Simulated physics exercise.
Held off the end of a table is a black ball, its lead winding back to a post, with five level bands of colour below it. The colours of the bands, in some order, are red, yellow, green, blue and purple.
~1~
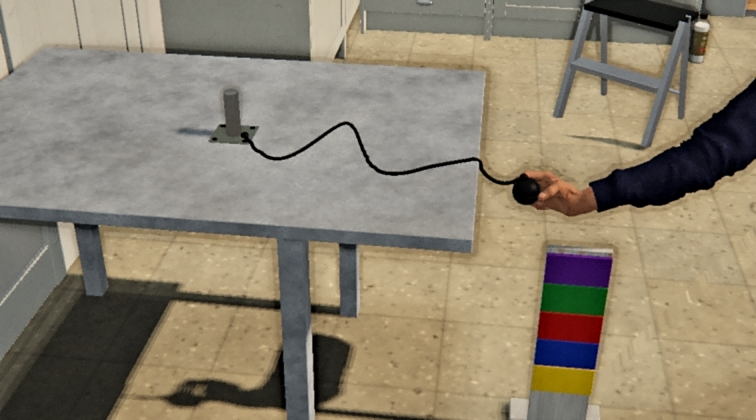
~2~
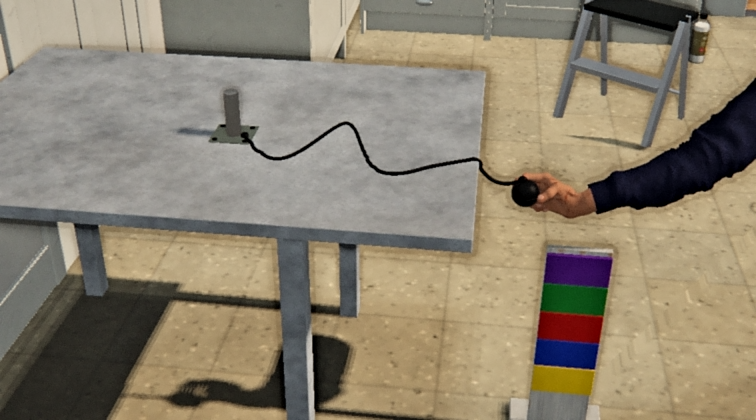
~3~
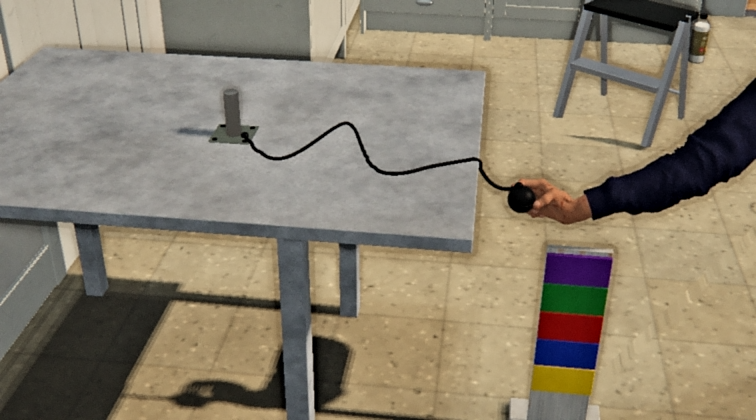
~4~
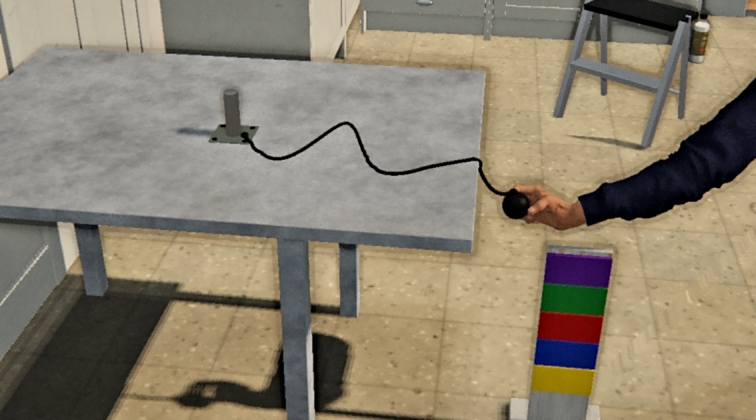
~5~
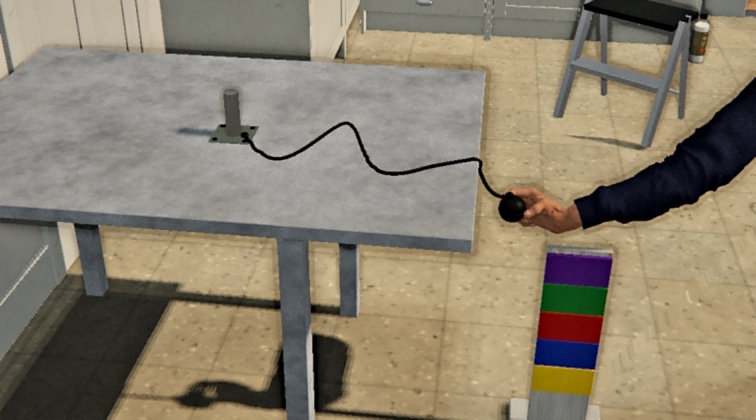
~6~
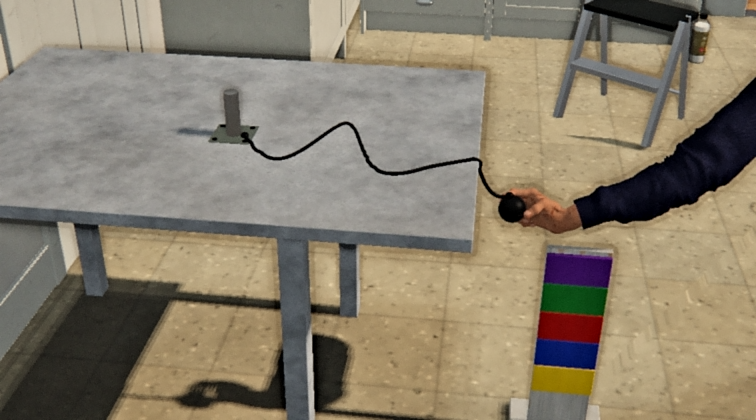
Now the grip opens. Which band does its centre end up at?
Blue.
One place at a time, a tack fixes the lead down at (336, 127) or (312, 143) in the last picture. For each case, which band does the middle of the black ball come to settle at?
Going through them one at a time, the answers are green; red.
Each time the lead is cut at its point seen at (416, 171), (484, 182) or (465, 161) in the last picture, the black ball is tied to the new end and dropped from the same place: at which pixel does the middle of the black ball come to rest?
Case by case: Close to (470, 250), (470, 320) and (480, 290).
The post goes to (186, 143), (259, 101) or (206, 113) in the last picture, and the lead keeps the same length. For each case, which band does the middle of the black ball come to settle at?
In that order: Red; blue; red.
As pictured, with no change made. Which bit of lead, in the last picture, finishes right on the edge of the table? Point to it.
It is around (363, 150).
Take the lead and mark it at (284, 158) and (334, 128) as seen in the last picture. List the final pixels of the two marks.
They end up around (317, 141) and around (398, 148).
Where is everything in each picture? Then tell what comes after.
In the first frame, black ball (526, 191); purple (578, 272); green (574, 301); red (570, 329); blue (566, 355); yellow (563, 381).
In the second frame, black ball (525, 193); lead through (257, 151) (316, 141) (357, 134) (376, 168) (451, 163).
In the third frame, black ball (522, 199).
In the fourth frame, black ball (516, 205); lead through (257, 151) (316, 141) (357, 134) (376, 168) (451, 163).
In the fifth frame, black ball (512, 209).
In the sixth frame, black ball (512, 209); lead through (257, 151) (316, 141) (357, 134) (376, 168) (451, 163).
Soon after, ball near (474, 336); level with blue.
Then, ball near (461, 341); level with blue.
At rest, ball near (463, 343); level with blue. Its middle rests at the blue band.
